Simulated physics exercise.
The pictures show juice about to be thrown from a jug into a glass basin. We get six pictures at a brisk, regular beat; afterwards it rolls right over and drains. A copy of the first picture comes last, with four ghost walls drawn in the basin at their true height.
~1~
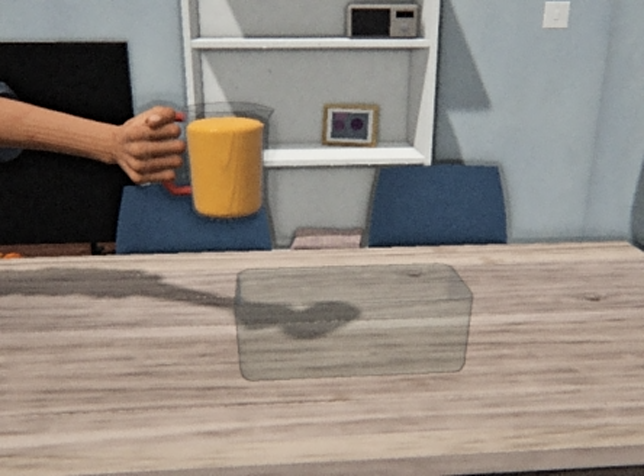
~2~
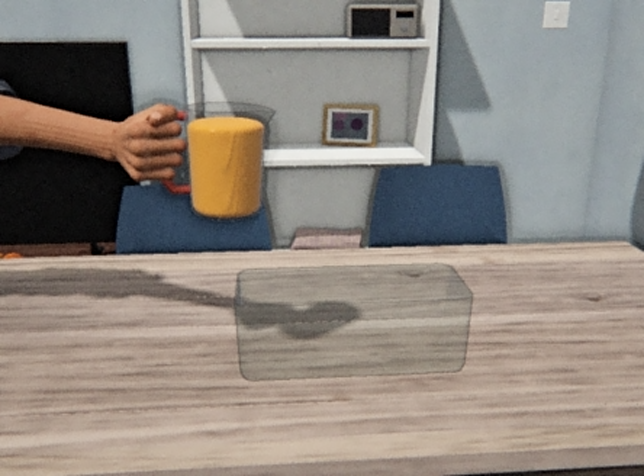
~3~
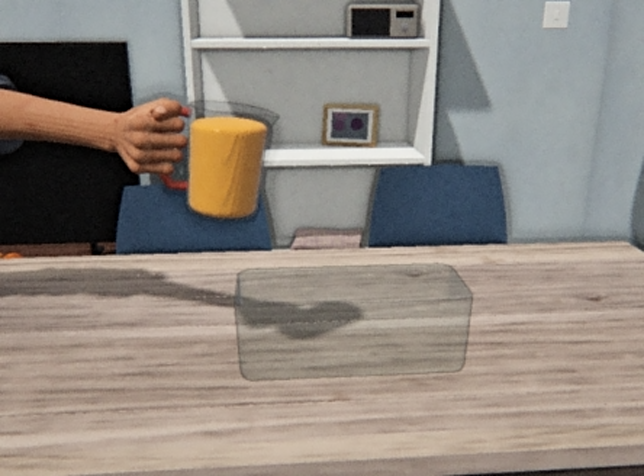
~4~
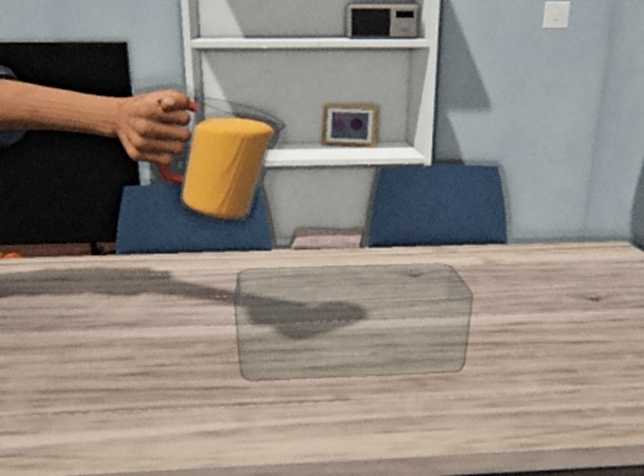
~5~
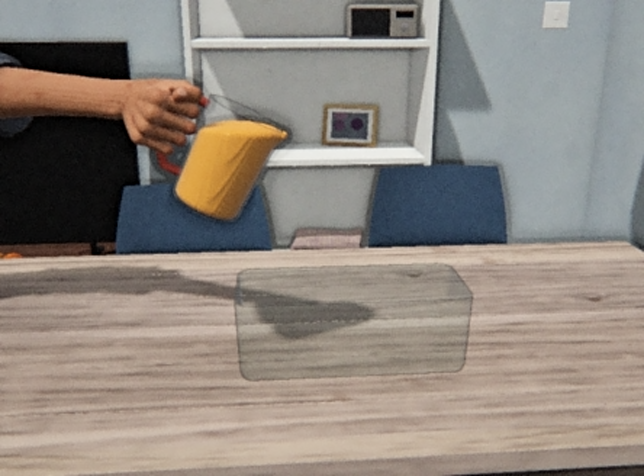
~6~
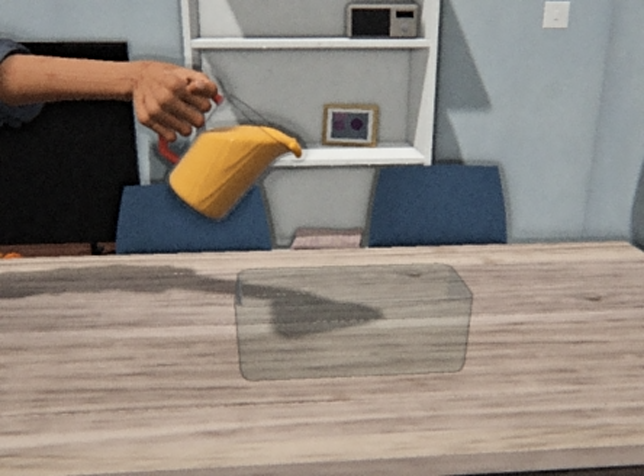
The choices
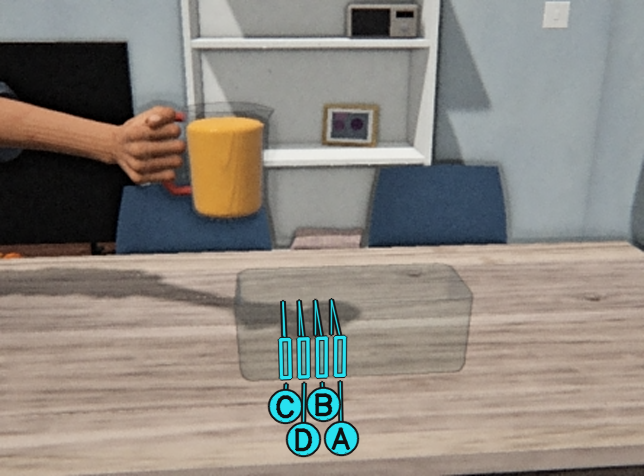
A hand held a clear jug of orange juice upright above a wooden table with a glass basin on it, then tilted it steadily to the right until juice started coming over the lip.
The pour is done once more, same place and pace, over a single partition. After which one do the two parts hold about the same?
A is best.
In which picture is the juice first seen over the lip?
Picture 6.
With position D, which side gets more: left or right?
The right one.
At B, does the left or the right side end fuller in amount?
The right side.
On the marked copy, A at (340, 381); B at (322, 382); C at (286, 384); D at (304, 383).
For position A, about 52 % ends left of the wall and 45 % right of it.
For position B, about 17 % ends left of the wall and 81 % right of it.
For position C, about 5 % ends left of the wall and 92 % right of it.
For position D, about 3 % ends left of the wall and 94 % right of it.
